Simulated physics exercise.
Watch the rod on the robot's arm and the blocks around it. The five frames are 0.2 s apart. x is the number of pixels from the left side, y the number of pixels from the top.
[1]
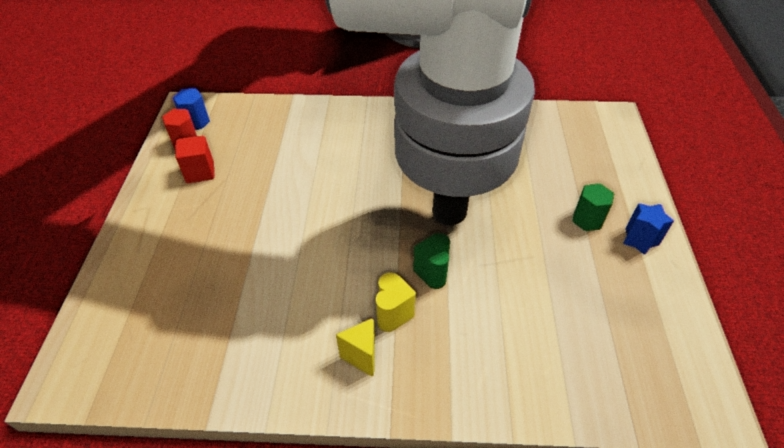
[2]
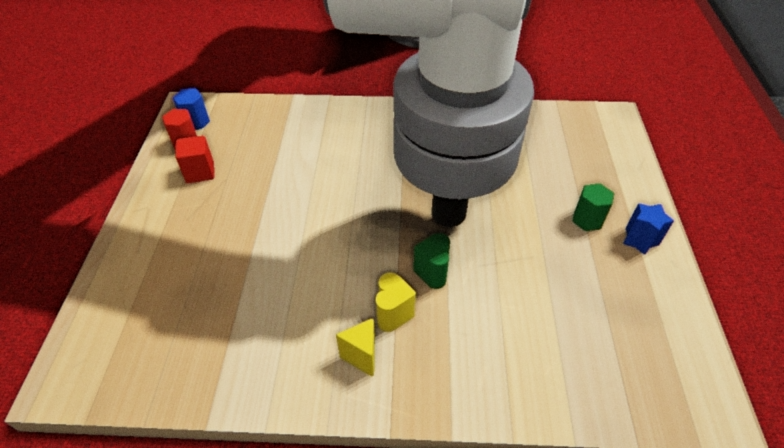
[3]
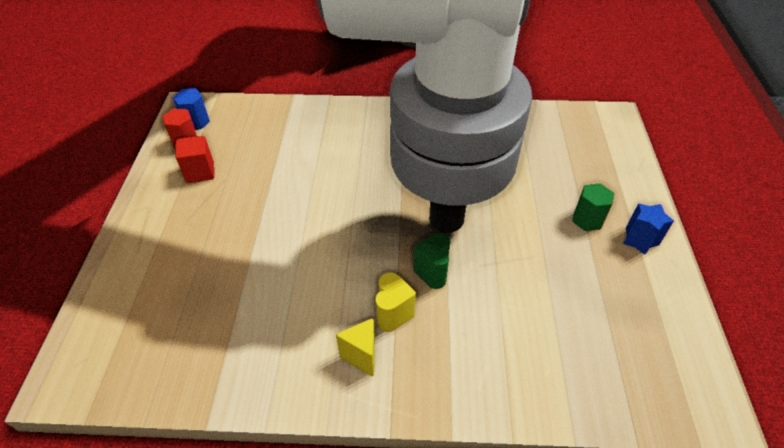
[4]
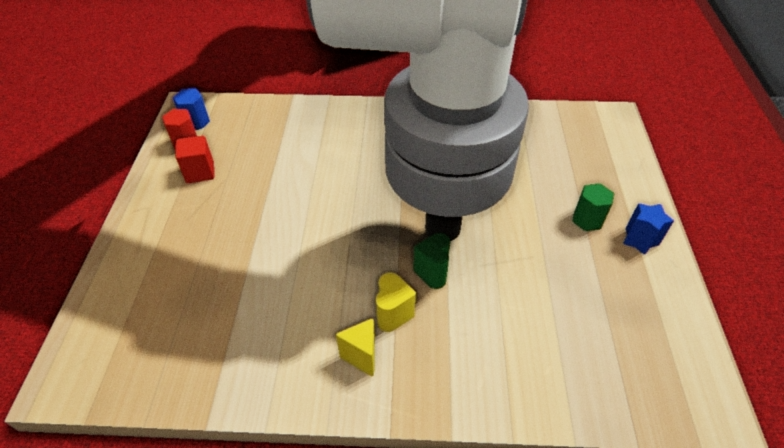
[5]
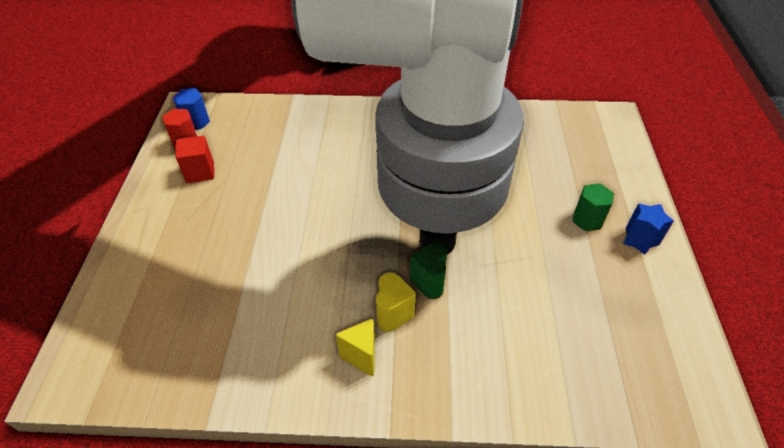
In this clip, a robot arm's black rod moves slowly toward the viewer and slightly left over a wooden board, nudging a green block a little toward the yellow heart beside it, while the other coloured blocks stay still.
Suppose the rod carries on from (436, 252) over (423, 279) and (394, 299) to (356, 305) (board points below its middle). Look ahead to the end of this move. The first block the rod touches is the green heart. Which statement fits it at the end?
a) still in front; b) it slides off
b
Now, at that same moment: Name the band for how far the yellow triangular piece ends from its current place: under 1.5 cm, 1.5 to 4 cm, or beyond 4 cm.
Once the path ends, it will sit under 1.5 cm from where it is now.
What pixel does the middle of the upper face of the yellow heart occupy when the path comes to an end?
Answer: (374, 311).
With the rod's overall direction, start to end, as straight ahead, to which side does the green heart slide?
That's a shift to the left.
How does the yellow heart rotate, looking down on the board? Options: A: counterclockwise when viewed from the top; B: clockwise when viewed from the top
My pick is A.
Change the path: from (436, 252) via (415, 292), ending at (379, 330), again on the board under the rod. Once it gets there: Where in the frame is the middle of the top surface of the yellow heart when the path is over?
My best guess is (352, 332).
What follows on the original path. One third of the way, rod (423, 270); green heart (426, 287).
Two thirds of the way, rod (393, 290); yellow triangular piece (358, 339); yellow heart (381, 304), turned 25° anticlockwise; green heart (429, 294).
At the end, rod (355, 297); yellow triangular piece (357, 343), turned 20° clockwise; yellow heart (374, 311), turned 55° anticlockwise; green heart (429, 294).
